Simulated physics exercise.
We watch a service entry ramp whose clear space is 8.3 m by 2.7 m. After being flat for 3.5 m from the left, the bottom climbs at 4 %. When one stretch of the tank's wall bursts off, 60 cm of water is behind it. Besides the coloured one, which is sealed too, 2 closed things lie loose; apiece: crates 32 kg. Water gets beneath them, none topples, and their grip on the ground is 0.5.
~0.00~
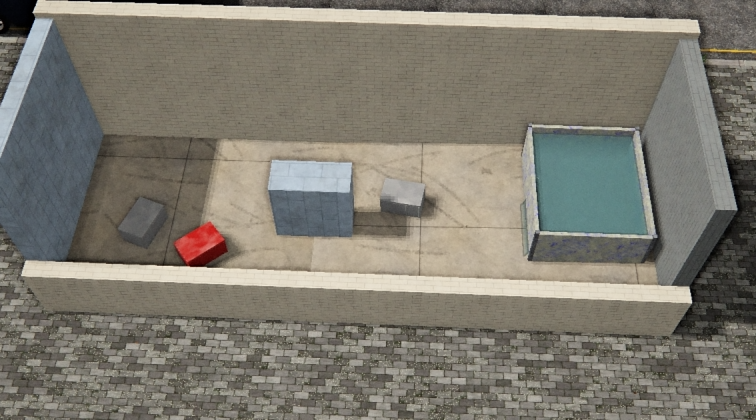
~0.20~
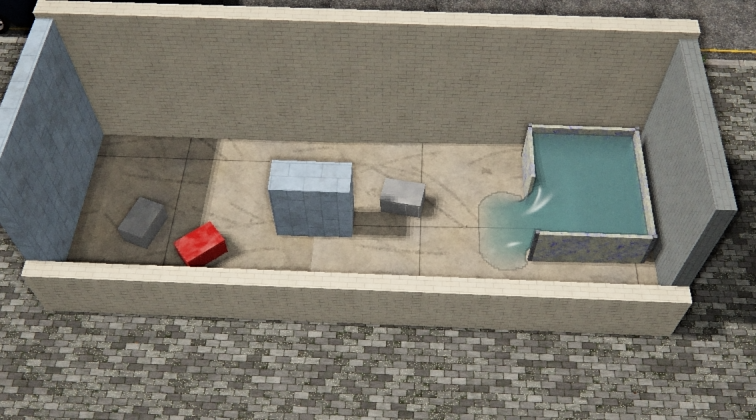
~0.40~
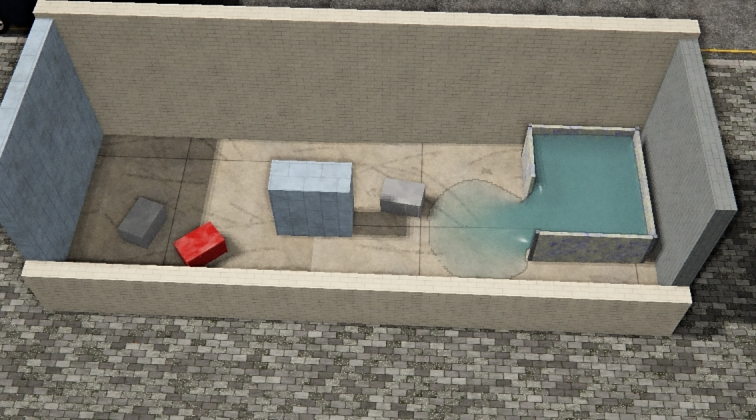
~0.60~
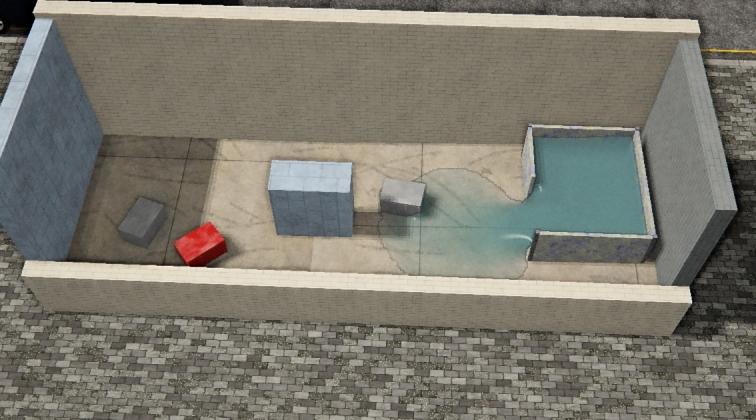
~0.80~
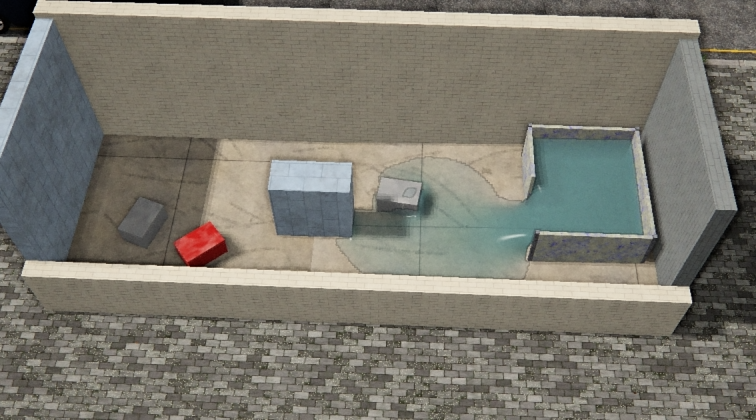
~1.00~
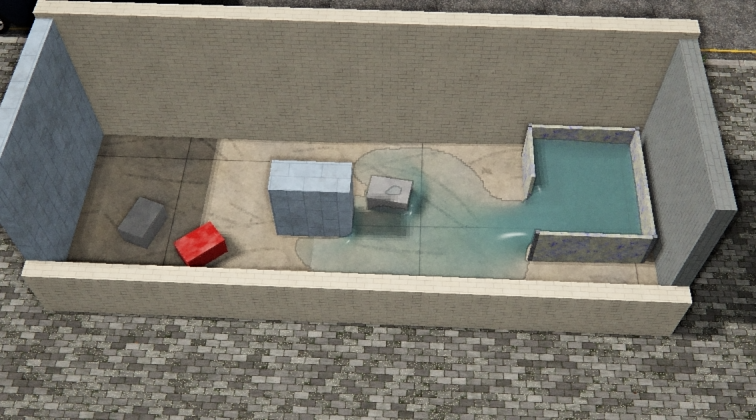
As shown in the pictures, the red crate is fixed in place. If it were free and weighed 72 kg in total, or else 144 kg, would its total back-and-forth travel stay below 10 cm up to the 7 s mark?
Only at 144 kg.
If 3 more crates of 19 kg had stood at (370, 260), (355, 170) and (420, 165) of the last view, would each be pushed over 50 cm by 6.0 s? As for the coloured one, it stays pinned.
Well, in turn it's beyond that, then beyond that, and finally inside that.
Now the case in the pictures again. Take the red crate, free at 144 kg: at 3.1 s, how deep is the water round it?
Something like 14 centimetres.
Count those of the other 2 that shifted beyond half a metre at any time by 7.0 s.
The tally stands at 2.
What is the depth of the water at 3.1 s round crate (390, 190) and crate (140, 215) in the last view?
Roughly 7 and 5 cm.
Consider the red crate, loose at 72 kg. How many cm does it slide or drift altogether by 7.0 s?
Around 50 centimetres in total.
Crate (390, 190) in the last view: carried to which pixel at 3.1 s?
Position: About (253, 162).
After 1.4 s the red crate would be 0 cm from its start with 72 kg and 0 cm from its start with 144 kg; 0 cm of water round it then.
After 3.1 s the red crate would be 44 cm from its start with 72 kg and 0 cm from its start with 144 kg; 14 cm of water round it then.
After 4.9 s the red crate would be 45 cm from its start with 72 kg and 0 cm from its start with 144 kg; 10 cm of water round it then.
After 7.0 s the red crate would be 45 cm from its start with 72 kg and 0 cm from its start with 144 kg; 14 cm of water round it then.
